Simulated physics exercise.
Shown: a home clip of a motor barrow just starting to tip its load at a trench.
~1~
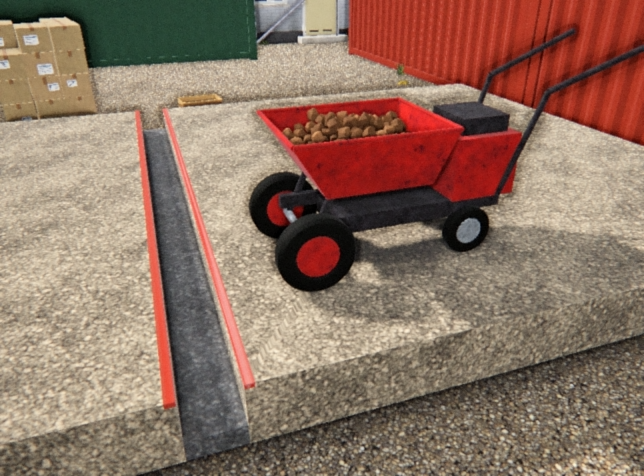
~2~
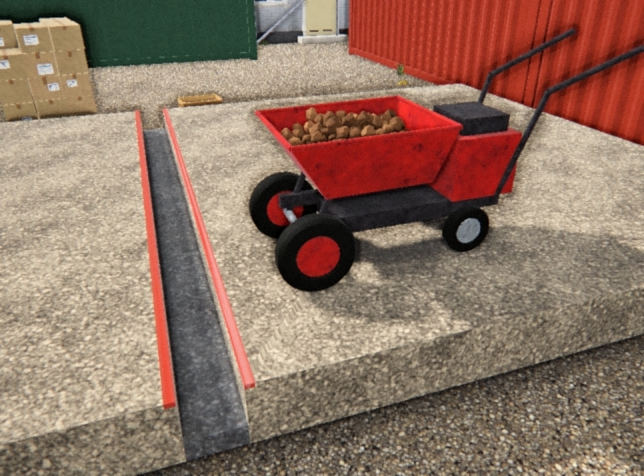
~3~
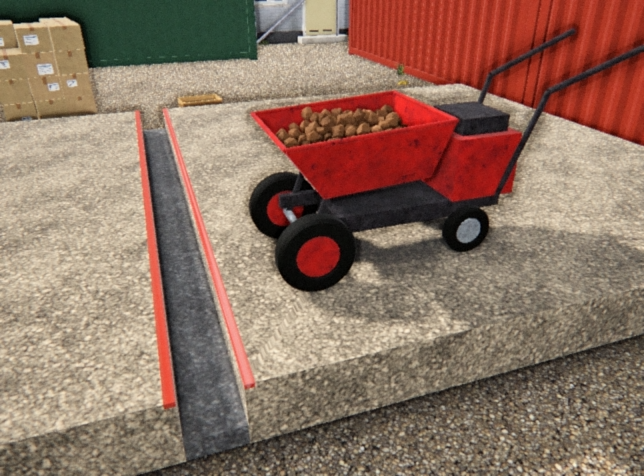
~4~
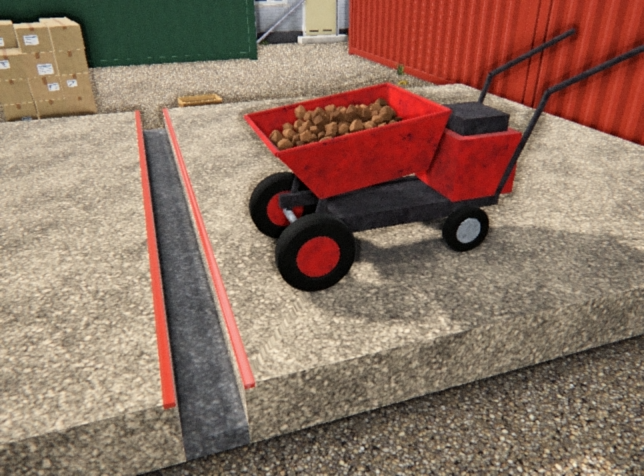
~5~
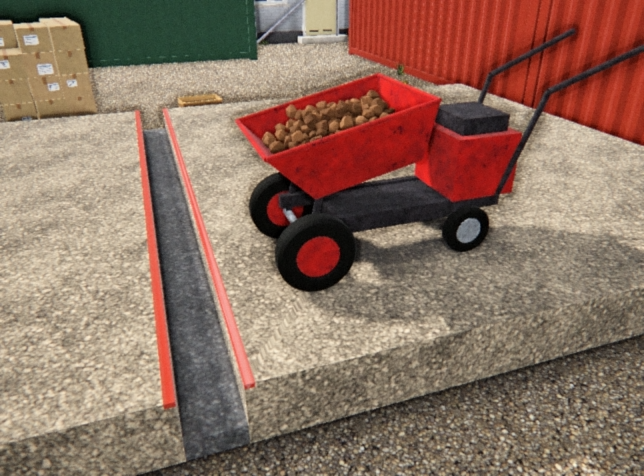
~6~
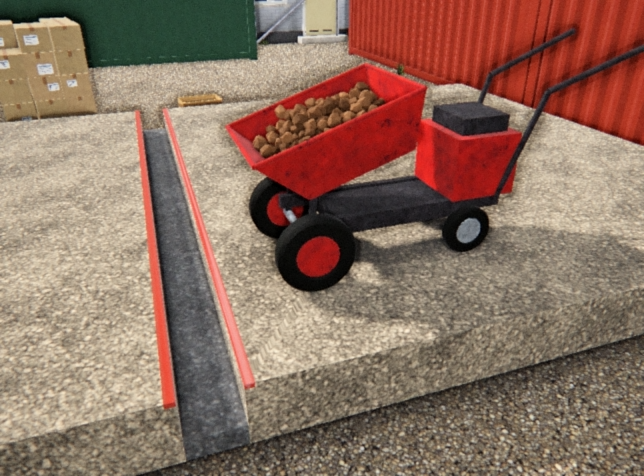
To begin with, a red motor barrow loaded with brown clods stands on a pale slab, its skip level, to the right of a narrow, red-edged trench. The skip tilts slightly toward the left, then more clearly, its rear rising off the dark chassis while the wheels stay still and the clods remain inside.
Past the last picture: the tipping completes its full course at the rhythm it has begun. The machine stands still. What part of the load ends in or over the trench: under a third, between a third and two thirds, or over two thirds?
Trench gets a third to two thirds.
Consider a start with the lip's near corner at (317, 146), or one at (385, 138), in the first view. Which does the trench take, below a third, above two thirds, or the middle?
So the first position comes out as beyond two thirds, the second as in the middle band.
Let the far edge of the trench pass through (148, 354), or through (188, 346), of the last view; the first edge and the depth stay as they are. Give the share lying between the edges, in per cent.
The first case gives close to 70 per cent and the second close to 30 per cent.
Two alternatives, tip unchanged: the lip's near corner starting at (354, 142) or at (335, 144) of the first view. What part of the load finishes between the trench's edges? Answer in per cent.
Roughly 70 per cent at the first spot and 90 per cent at the second.
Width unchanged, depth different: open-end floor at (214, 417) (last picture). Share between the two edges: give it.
Around 50 percent.
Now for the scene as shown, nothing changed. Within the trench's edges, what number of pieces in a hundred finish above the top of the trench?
It works out at about 5 percent.
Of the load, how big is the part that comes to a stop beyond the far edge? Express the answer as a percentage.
Estimate: Around 45 per cent.
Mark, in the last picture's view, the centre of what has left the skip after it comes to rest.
At about (167, 286), give or take.
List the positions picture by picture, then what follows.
In the first frame, lip of the skip at (293, 149), level; top of the load at (341, 136), clay clods; first edge of the trench at (235, 336); far edge at (163, 351), the trench under half as wide as the skip, and about as deep as wide.
In the second frame, lip of the skip at (291, 149), level; top of the load at (351, 124).
In the third frame, lip of the skip at (286, 151), tipped barely; top of the load at (363, 128).
In the fourth frame, lip of the skip at (277, 155), tipped a little; top of the load at (357, 124).
In the fifth frame, lip of the skip at (267, 160), tipped a little; top of the load at (355, 120).
In the sixth frame, lip of the skip at (255, 168), tipped clearly; top of the load at (354, 104); first edge of the trench at (235, 336); far edge at (163, 351).
Soon, skip tipped steeply; all in the skip.
A while on, skip tipped right over; most in the skip; a small part in or heaped over the trench; a stray few beyond it; a small part falling.
Towards the end, skip tipped right over; about a quarter in the skip; about a third in or heaped over the trench; about half beyond it.
Finally, skip tipped right over; about half in or heaped over the trench; about half beyond it.
